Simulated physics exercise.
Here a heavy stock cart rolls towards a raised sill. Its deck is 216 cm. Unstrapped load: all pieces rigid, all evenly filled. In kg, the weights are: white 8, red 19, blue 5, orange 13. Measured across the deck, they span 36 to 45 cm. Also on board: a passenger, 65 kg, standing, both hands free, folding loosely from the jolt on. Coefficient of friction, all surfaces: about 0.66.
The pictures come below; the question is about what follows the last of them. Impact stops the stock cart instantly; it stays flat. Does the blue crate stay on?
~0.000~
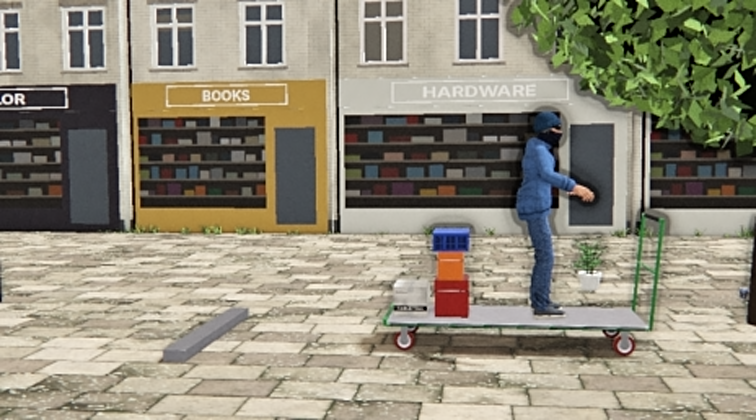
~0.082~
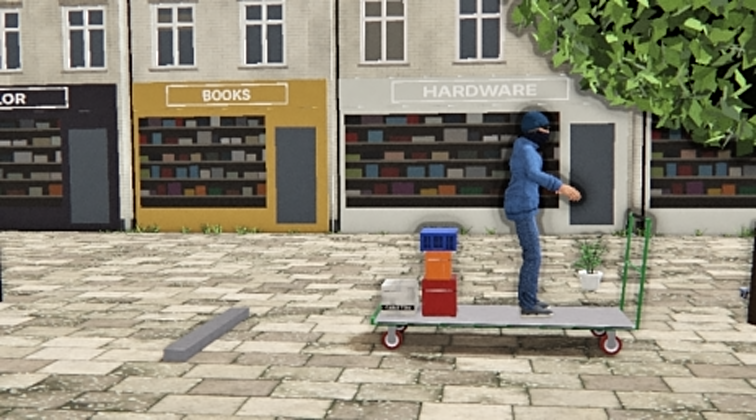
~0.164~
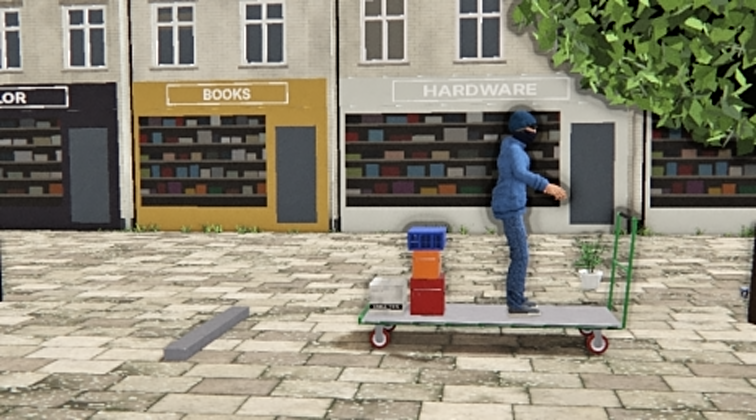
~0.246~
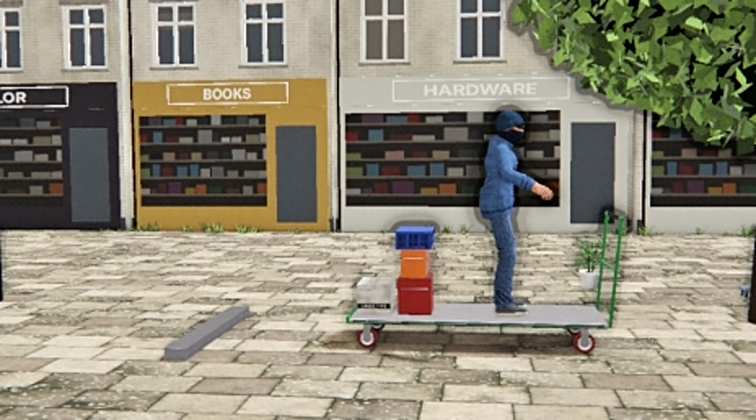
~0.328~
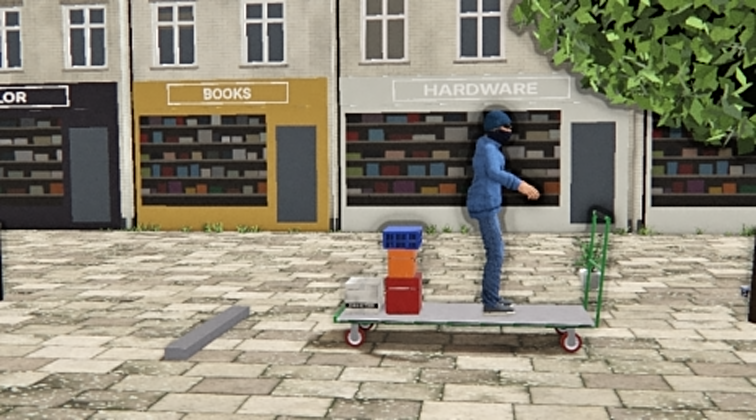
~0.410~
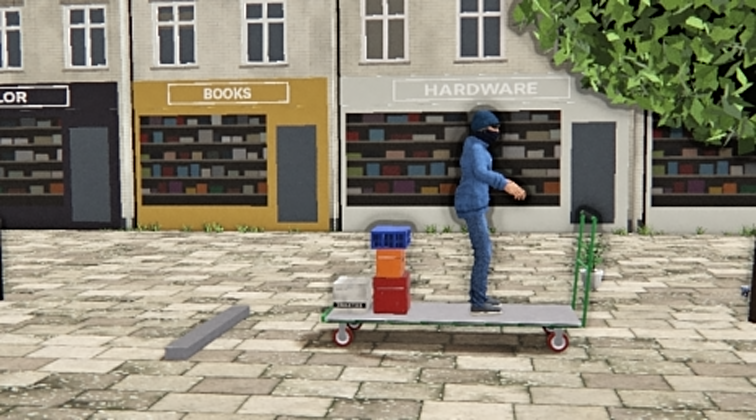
It overshoots the deck.
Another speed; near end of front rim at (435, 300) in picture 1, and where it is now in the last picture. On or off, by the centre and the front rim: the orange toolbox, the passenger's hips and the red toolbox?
Result: Orange lost; hips lost; red kept.
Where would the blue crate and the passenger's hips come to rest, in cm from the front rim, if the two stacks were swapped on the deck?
Blue 60 past, hips 70 behind.
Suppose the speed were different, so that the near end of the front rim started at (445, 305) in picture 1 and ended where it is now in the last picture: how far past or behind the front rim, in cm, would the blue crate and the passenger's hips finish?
Then blue 160 past, hips 10 past.
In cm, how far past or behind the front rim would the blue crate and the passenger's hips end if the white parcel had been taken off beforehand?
Blue 70 past, hips 50 behind.
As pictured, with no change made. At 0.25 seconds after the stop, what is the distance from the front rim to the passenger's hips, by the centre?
Behind the rim by about 85 cm.
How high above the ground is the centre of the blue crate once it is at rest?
10 cm.
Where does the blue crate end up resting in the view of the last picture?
Roughly pixel (139, 325).
The wheels strike at 1.24 s.
After 1.79 s the blue crate is 4 cm behind the rim, tilted 80°, near (216, 260) in the last picture's view.
After 2.24 s the blue crate is 52 cm past the rim, tilted 80°, near (160, 316) in the last picture's view.
When all is still (5.0 s), past the rim, blue crate; behind it, white parcel, red toolbox, orange toolbox and the passenger's hips.
